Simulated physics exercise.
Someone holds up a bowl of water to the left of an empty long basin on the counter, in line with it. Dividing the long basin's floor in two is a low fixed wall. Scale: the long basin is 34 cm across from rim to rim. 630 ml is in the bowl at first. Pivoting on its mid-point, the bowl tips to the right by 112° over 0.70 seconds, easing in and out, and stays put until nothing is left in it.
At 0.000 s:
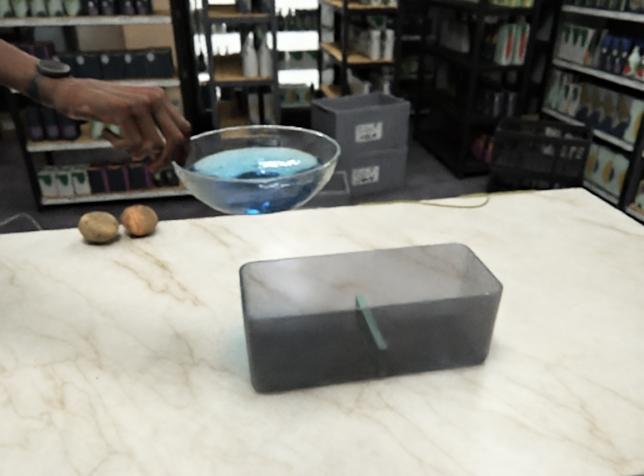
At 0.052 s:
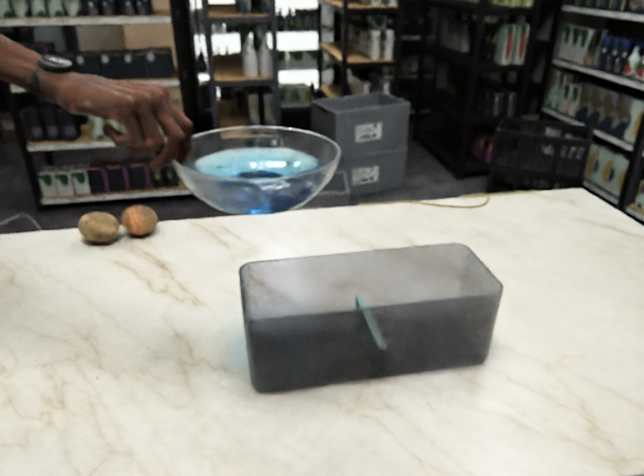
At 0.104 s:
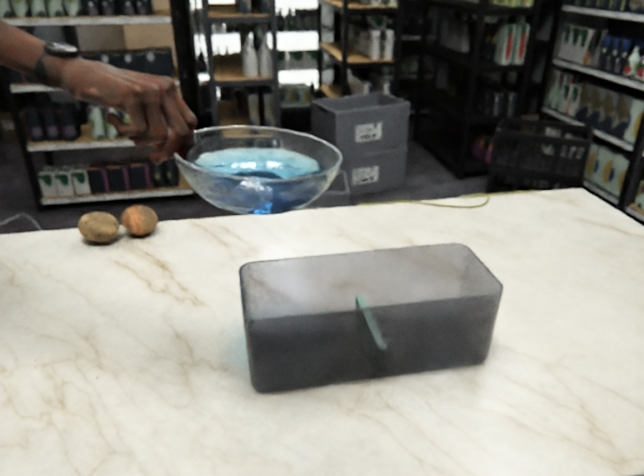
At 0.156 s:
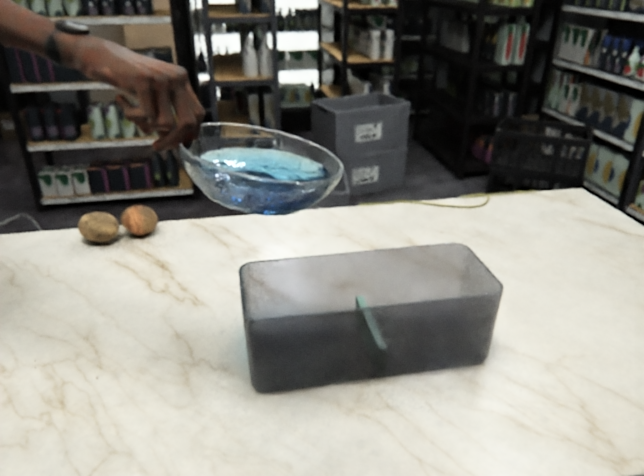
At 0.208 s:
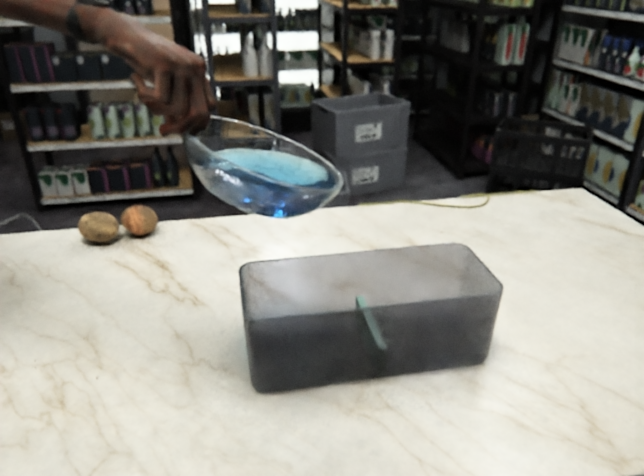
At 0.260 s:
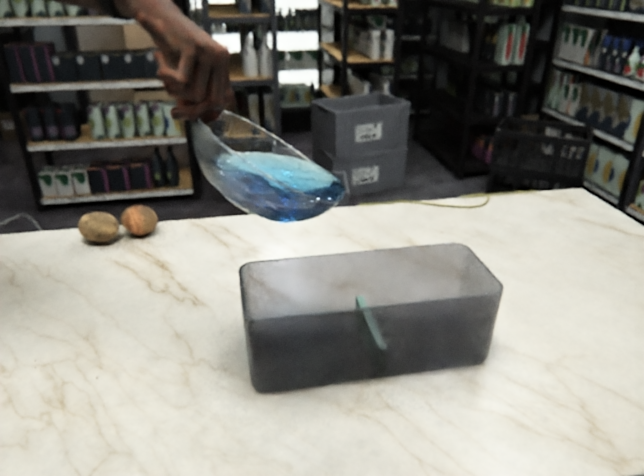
Glass bowl of blue water tilting steadily to the right in a person's hand above a marble counter with an empty long basin.
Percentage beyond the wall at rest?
43 per cent.
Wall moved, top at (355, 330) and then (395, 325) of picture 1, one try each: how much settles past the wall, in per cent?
The first try gives 60 percent and the second 15 percent.
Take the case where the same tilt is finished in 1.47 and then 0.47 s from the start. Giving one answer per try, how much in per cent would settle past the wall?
In order, 60 and 25 per cent.
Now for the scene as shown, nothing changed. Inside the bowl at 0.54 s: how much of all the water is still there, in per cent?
0 %.
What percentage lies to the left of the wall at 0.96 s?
Roughly 50 in a hundred.
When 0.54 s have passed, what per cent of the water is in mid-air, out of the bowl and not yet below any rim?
Near 22 per cent of it all.
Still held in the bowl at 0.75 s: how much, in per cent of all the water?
Around 0 in a hundred.
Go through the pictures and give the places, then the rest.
In the first frame, it leans 0°; its right rim is at (337, 146); the water meets the walls at (185, 173) and (327, 163); the long basin's rim runs from (241, 291) to (484, 266); the wall's top is at (370, 321).
In the second frame, it leans 2°; its right rim is at (338, 149); the water meets the walls at (184, 172) and (328, 165).
In the third frame, it leans 6°; its right rim is at (339, 155); the water meets the walls at (185, 168) and (329, 167).
In the fourth frame, it leans 13°; its right rim is at (340, 164); the water meets the walls at (189, 165) and (331, 171).
In the fifth frame, it leans 23°; its right rim is at (340, 177); the water meets the walls at (195, 163) and (332, 175).
In the sixth frame, it leans 34°; its right rim is at (337, 192); the water meets the walls at (205, 165) and (327, 178); 3 per cent is over the edge.
By 0.54 s the tilt is 98° and 0 per cent is still to pour, 35 is left of the wall and 43 right of it.
By 0.75 s the tilt is 112° and 0 per cent is still to pour, 47 is left of the wall and 39 right of it.
By 0.96 s the tilt is 112° and 0 per cent is still to pour, 51 is left of the wall and 43 right of it.
By 1.20 s the tilt is 112° and 0 per cent is still to pour, 52 is left of the wall and 43 right of it.
At rest 52 per cent lies left of the wall, 43 right of it and 5 outside.
